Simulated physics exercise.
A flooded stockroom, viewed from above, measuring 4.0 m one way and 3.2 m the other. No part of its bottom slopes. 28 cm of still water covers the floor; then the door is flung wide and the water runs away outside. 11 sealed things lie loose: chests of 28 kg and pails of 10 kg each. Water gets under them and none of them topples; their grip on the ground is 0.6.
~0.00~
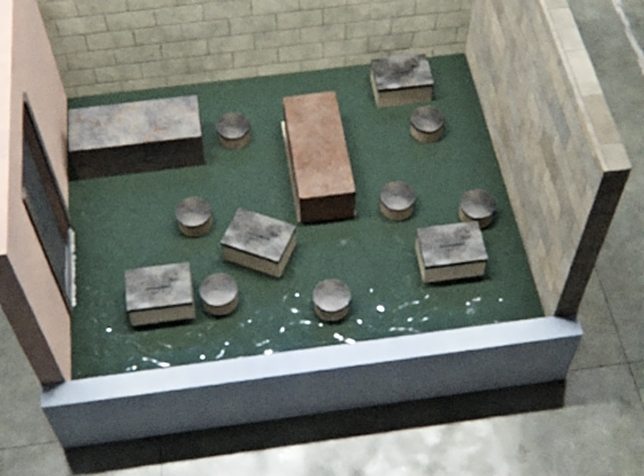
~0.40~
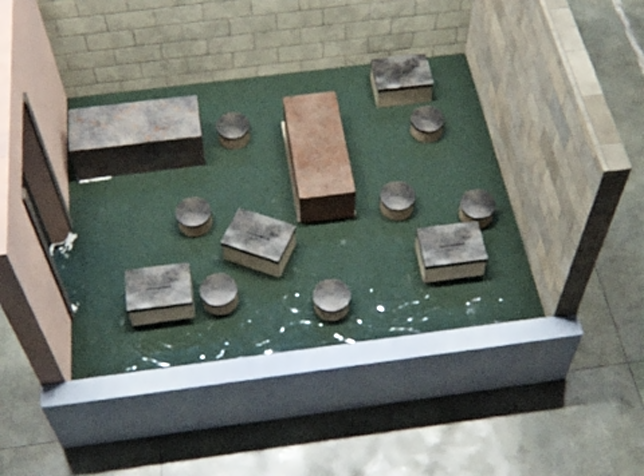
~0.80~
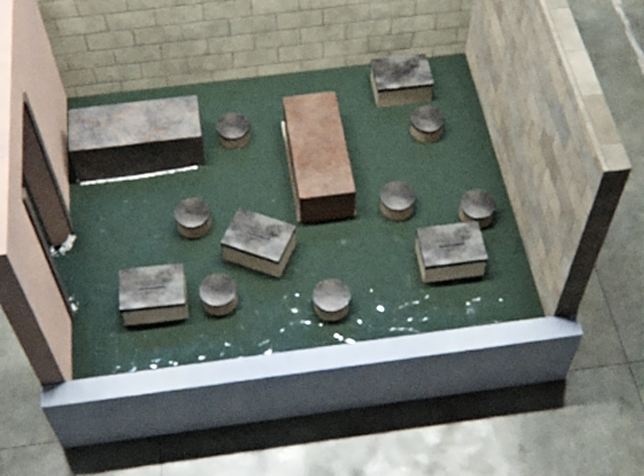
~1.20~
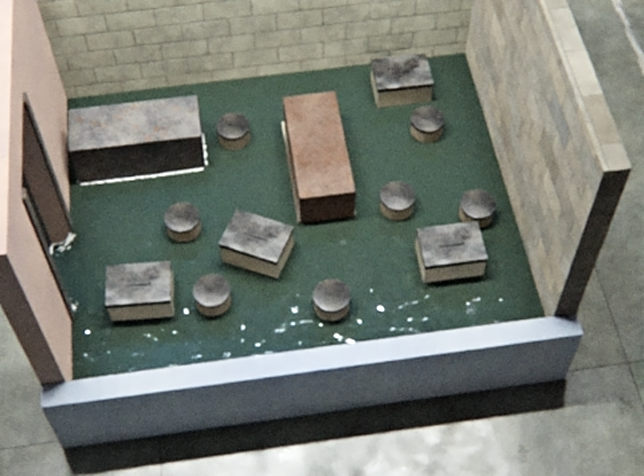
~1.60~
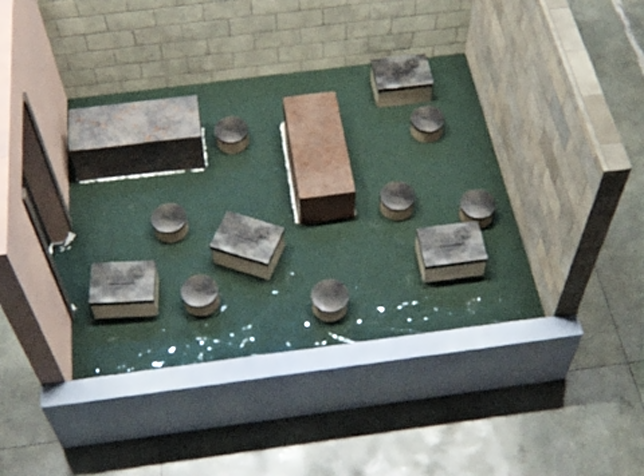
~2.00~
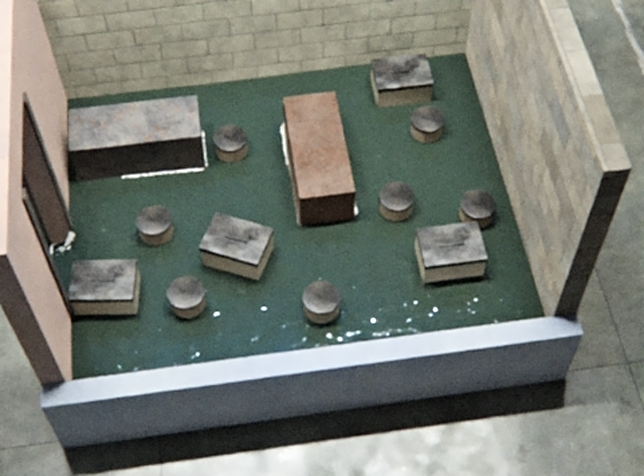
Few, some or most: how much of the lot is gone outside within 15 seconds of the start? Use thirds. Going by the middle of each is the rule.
It is between one and two thirds.
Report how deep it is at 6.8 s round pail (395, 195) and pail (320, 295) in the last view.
First about 20 cm, second about 20 cm.
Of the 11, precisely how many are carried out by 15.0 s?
6.
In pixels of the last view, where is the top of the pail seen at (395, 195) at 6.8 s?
The top is close to pixel (304, 246).
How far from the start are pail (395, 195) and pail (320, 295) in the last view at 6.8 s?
Taking them in the order asked, 100 cm and then 120 cm.
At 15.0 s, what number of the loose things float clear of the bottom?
At that point I count 5.
After 3.0 s 0 of 11 are out; 11 afloat.
After 6.8 s 4 of 11 are out; 7 afloat.
After 11.0 s 6 of 11 are out; 5 afloat.
After 15.0 s 6 of 11 are out; 5 afloat.
